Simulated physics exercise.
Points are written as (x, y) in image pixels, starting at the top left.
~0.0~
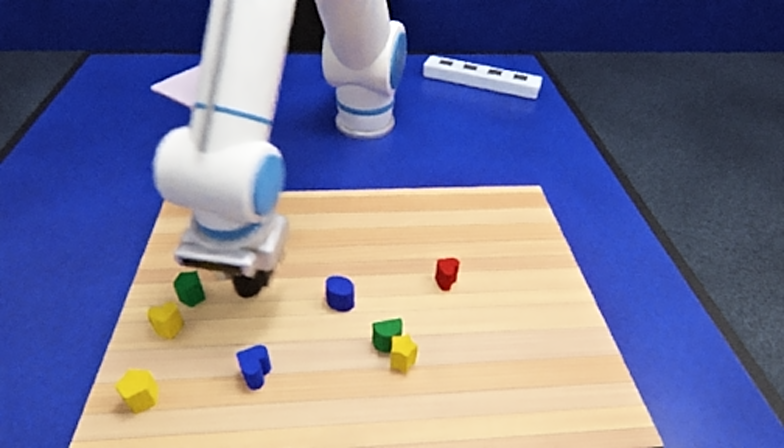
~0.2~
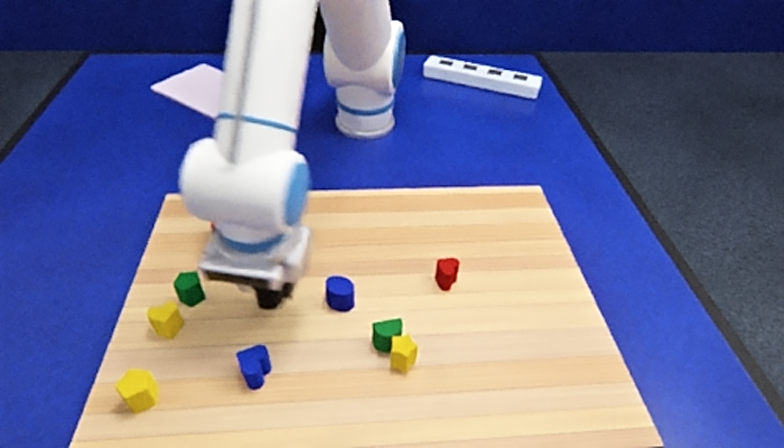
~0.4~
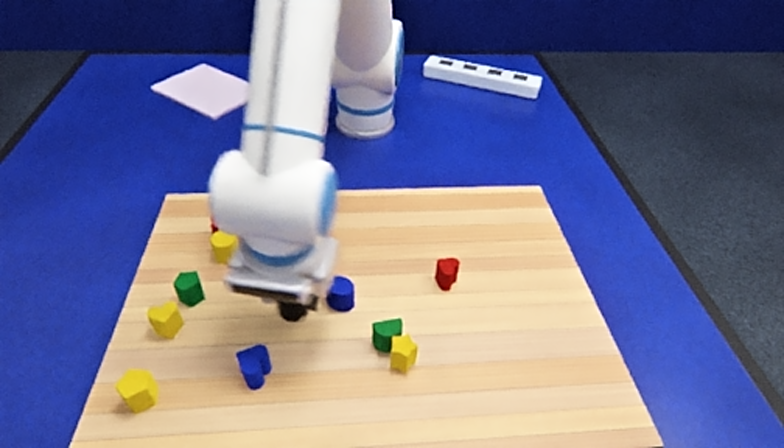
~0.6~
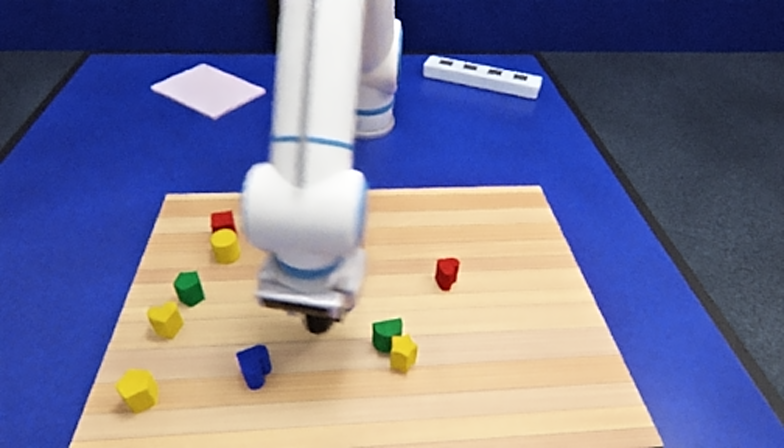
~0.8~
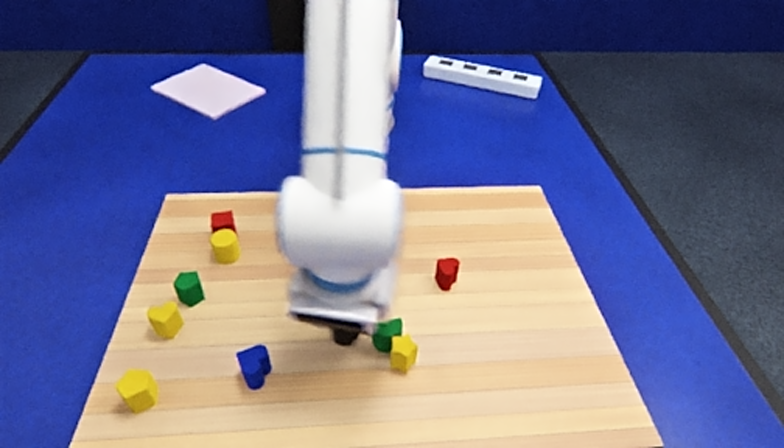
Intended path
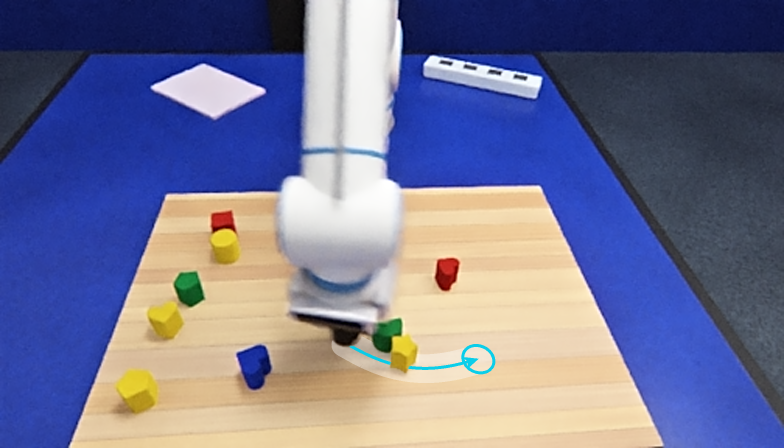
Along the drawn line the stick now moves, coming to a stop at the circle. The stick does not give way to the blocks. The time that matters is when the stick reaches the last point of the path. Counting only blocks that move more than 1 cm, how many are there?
Two blocks.
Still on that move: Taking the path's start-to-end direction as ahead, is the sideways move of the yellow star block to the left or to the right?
Goes left.
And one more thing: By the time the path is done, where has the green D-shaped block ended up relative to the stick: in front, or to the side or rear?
Beside or behind it.
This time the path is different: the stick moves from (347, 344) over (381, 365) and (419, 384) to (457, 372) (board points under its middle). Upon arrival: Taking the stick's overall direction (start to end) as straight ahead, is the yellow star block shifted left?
The answer is yes.
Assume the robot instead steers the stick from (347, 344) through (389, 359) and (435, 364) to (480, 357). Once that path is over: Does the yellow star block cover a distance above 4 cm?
My answer is yes.
The line goes from (347, 344) through (388, 363) and (434, 368) to (478, 359).
On the path given first. One third of the way, stick at (389, 354); green D-shaped block at (409, 325), turned 50° anticlockwise; yellow star block at (416, 347).
Two thirds of the way, stick at (436, 359); green D-shaped block at (421, 324), turned 110° anticlockwise; yellow star block at (464, 353).
At the end, stick at (481, 350); blue elliptical block unmoved; green D-shaped block at (421, 324), turned 110° anticlockwise; yellow star block at (510, 345).
